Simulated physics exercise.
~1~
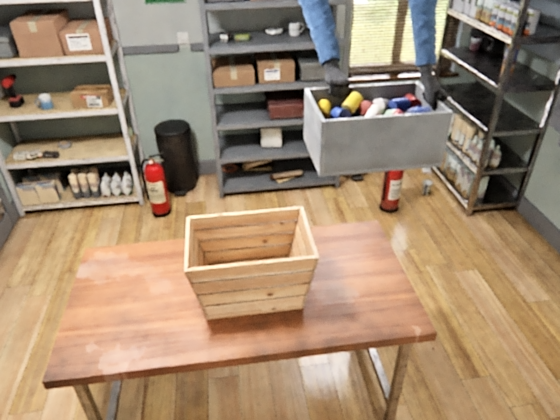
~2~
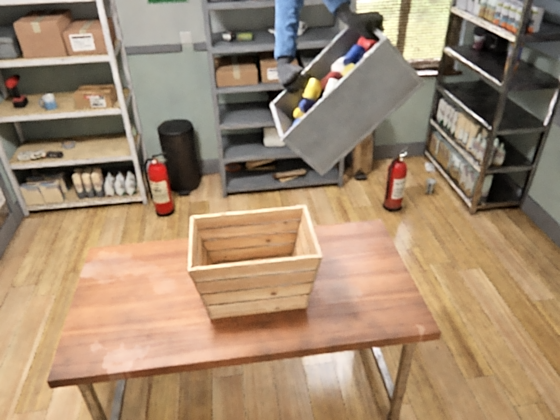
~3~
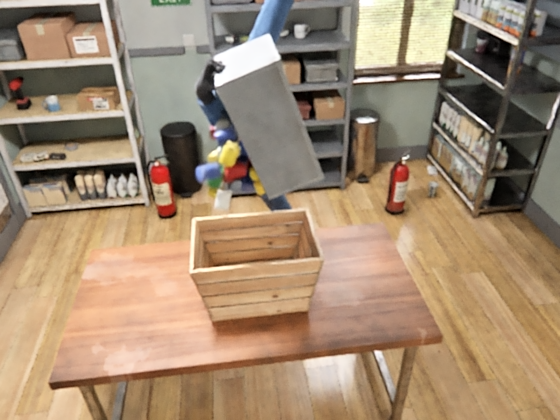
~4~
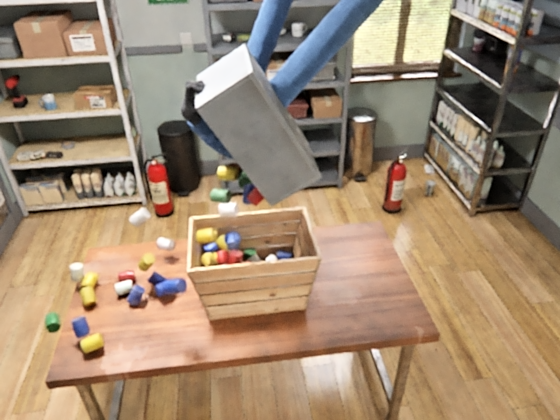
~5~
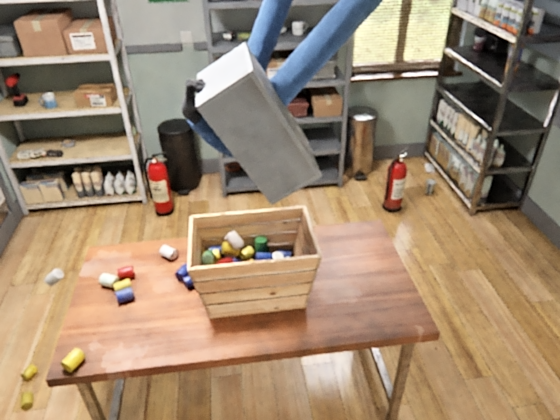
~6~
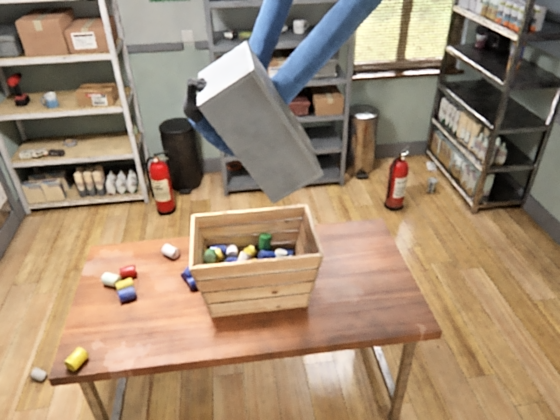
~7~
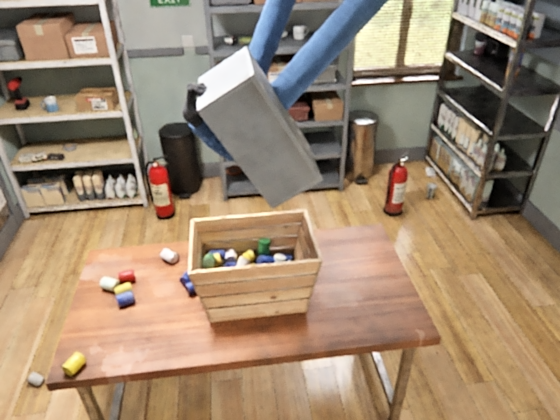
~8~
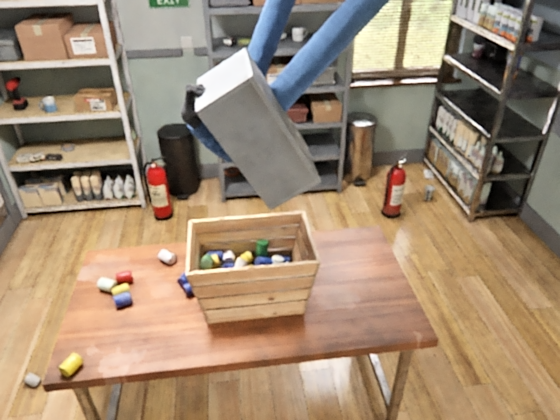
A worker in blue sleeves tipped a grey crate of small colourful jars over a wooden tub on a table, pouring them out until many filled the tub while others scattered to the left, with several left lying on the tabletop and floor.
